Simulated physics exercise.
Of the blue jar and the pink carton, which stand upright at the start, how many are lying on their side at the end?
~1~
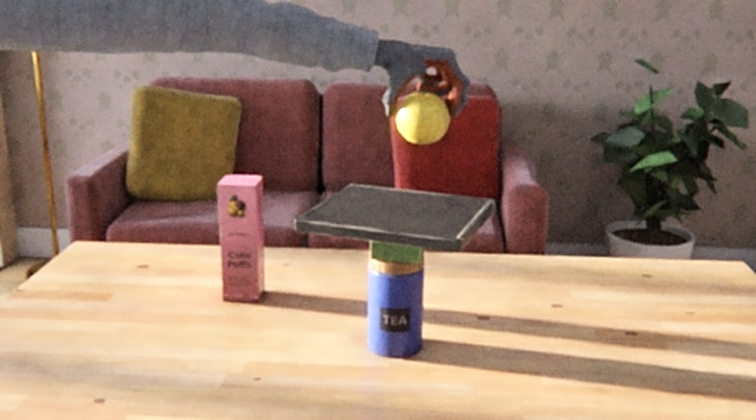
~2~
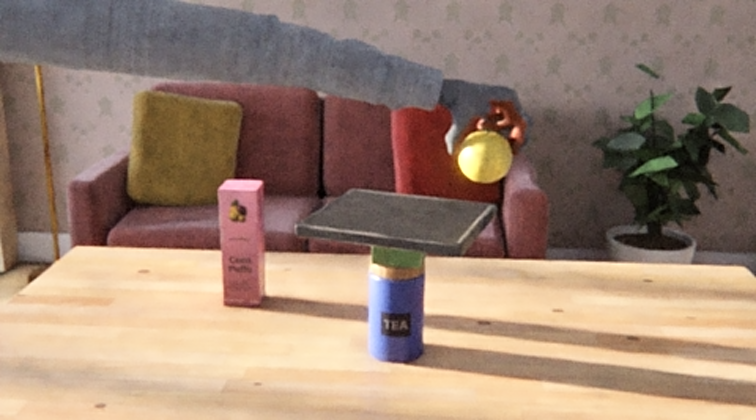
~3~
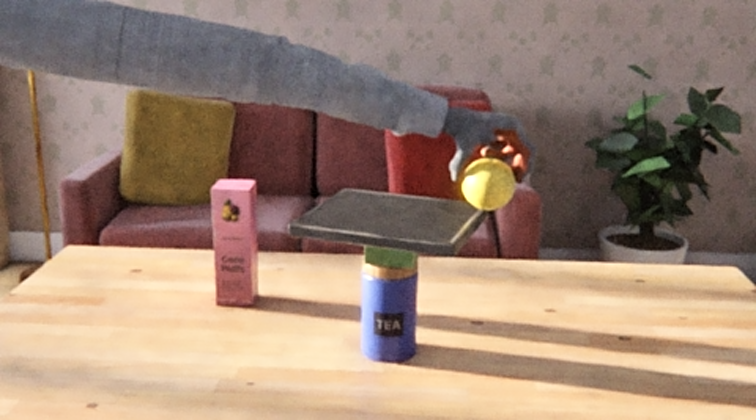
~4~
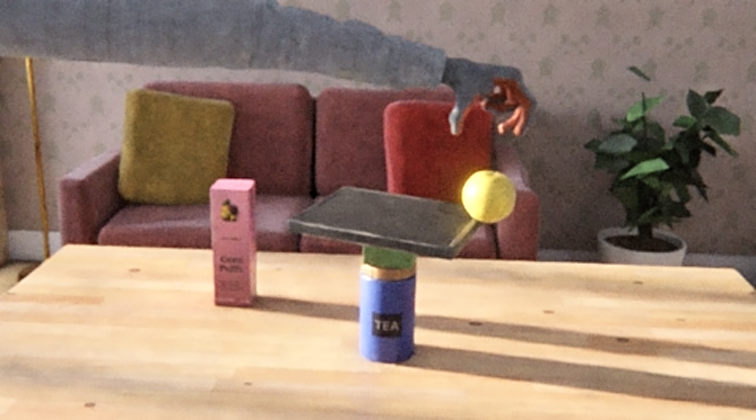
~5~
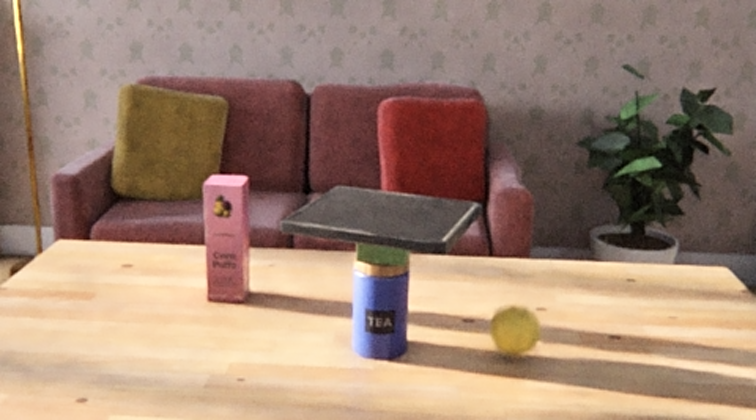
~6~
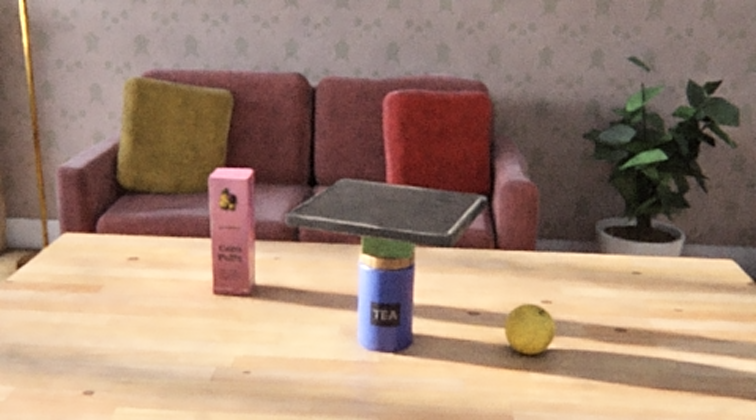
None of them are. Both the blue jar and the pink carton are still upright at the end.
